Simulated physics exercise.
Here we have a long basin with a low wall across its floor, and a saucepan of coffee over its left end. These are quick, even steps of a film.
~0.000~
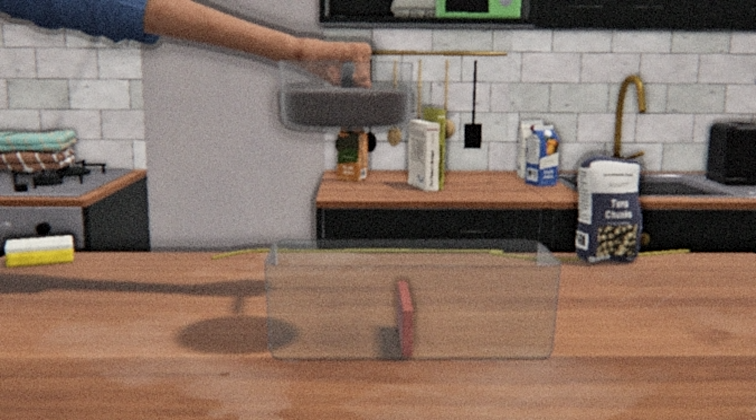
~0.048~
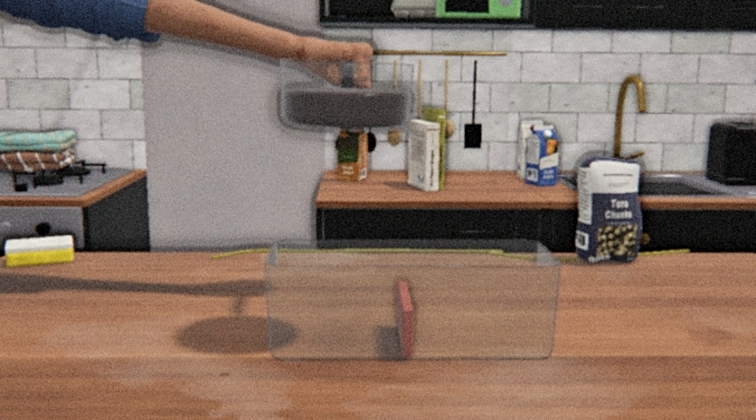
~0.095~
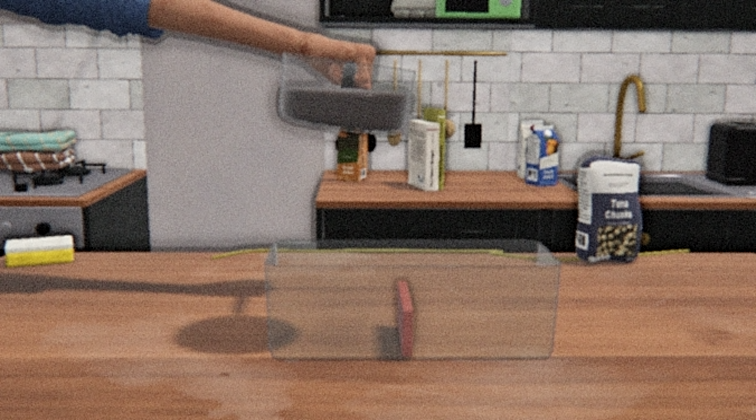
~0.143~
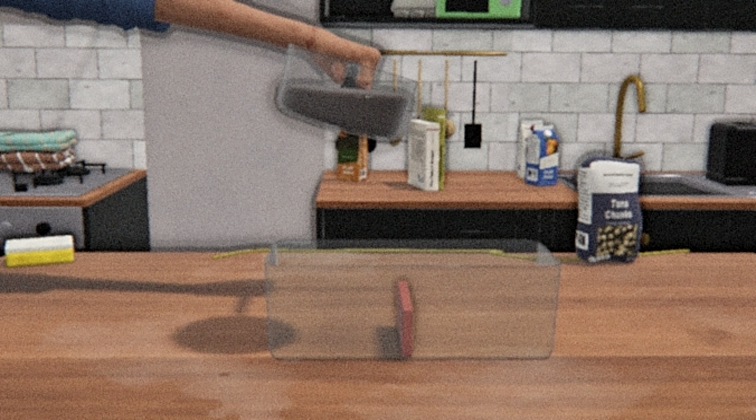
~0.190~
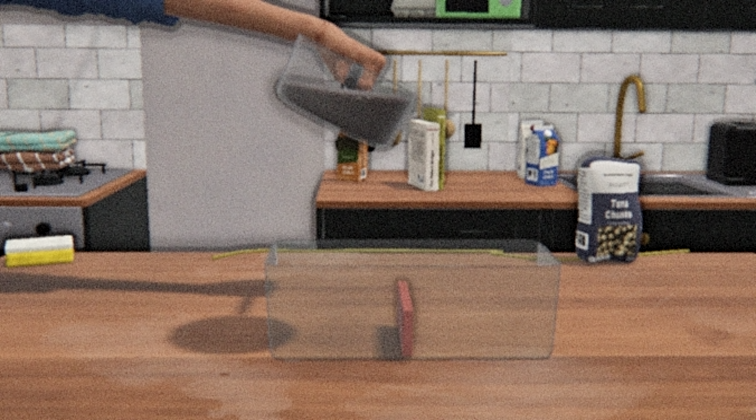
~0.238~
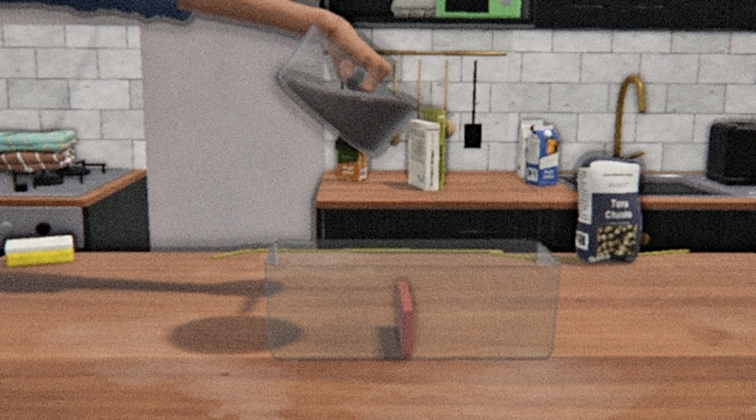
In this clip, a hand holds a clear container of dark liquid above the left part of a long transparent basin with a low red wall inside, then steadily tilts it to the right until the liquid reaches its lip.
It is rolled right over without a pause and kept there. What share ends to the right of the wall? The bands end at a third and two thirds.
The share right of the wall is more than two thirds.
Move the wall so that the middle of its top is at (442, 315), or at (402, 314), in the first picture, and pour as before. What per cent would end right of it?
Roughly 40 per cent, and 70 per cent.
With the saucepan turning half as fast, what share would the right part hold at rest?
About 90 per cent.
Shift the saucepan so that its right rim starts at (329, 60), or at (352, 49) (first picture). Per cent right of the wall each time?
About 5 and 20 per cent.
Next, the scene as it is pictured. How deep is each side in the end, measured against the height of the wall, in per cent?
The left part 10 per cent, the right part 40.
A moment on, the saucepan is tipped right over and 16 per cent is still to pour, 0 is left of the wall and 23 right of it.
Next, the saucepan is tipped right over and 2 per cent is still to pour, 13 is left of the wall and 75 right of it.
Then the saucepan is tipped right over and 0 per cent is still to pour, 22 is left of the wall and 74 right of it.
Later the saucepan is tipped right over and 0 per cent is still to pour, 22 is left of the wall and 74 right of it.
In the end 22 per cent lies left of the wall, 74 right of it and 4 outside.
